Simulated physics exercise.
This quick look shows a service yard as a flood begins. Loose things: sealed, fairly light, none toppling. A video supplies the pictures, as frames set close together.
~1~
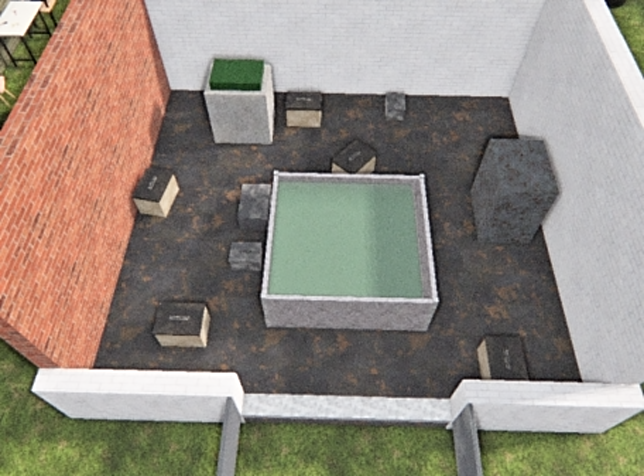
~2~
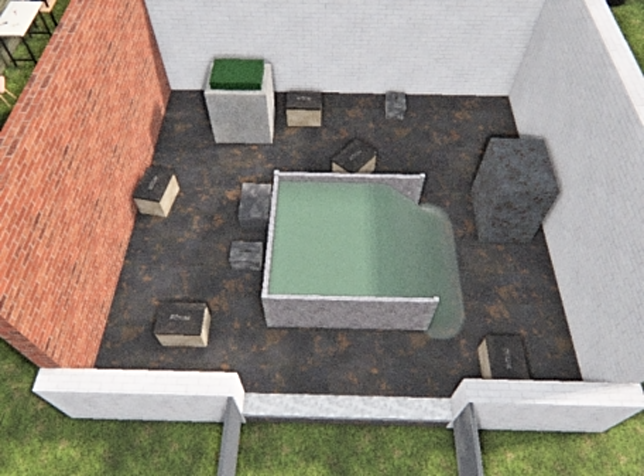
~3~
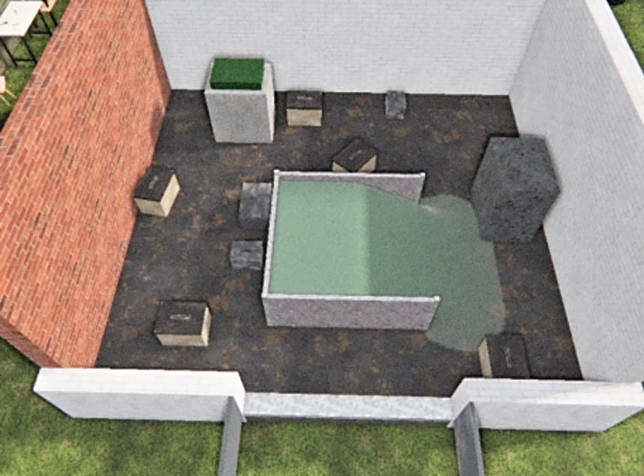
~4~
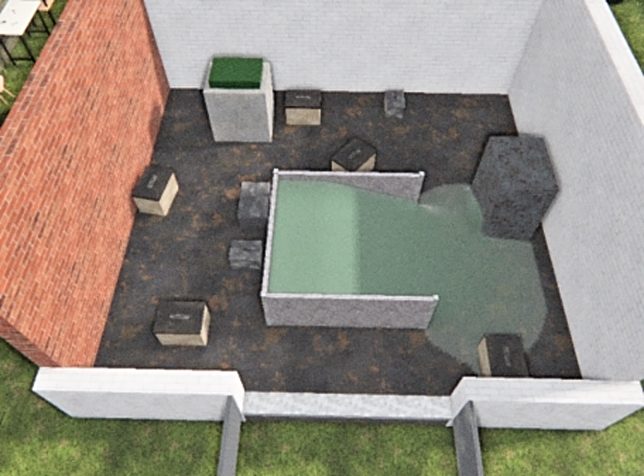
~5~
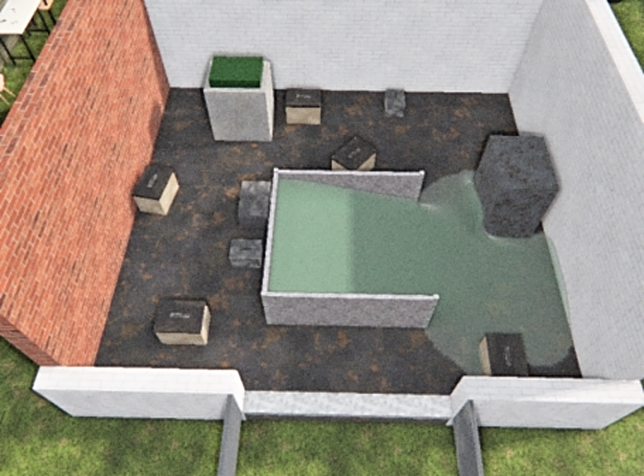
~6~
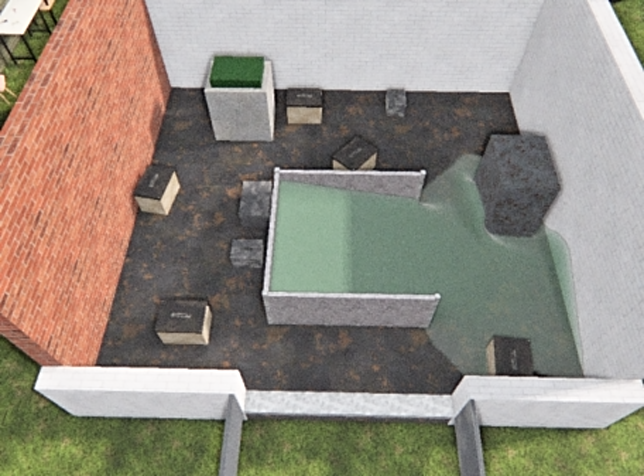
Green water pouring from the open right side of a walled tank, spreading across a dark yard floor around a grey block and crate.
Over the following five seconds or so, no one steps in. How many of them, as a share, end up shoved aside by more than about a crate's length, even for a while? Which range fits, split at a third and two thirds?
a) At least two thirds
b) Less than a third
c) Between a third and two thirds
c, between a third and two thirds.
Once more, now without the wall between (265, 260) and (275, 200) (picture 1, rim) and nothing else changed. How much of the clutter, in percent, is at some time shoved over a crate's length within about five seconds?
Roughly 80 per cent.
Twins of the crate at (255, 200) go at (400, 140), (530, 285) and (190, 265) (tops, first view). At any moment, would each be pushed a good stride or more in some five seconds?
First driven off; second driven off; third falls short.
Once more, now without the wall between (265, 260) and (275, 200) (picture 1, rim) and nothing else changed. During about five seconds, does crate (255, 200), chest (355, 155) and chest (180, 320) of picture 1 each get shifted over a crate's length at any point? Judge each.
Object by object: Short of it, short of it, covered the distance.
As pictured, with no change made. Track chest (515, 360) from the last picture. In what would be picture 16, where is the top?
Roughly (508, 334).
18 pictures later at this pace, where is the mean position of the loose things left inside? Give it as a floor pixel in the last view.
Mean floor position: Approx. (263, 210) px, last view.
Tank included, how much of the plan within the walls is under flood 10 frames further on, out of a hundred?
I'd put it at around 50 in a hundred.
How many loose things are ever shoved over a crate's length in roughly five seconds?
The count is 4.
A moment on, 0 of 8 are well off their spots; 1 afloat.
Next, 0 of 8 are well off their spots; 2 afloat.
Later, 3 of 8 are well off their spots; 2 afloat.
In the end, 4 of 8 are well off their spots, and 4 have been at some point; 3 afloat.
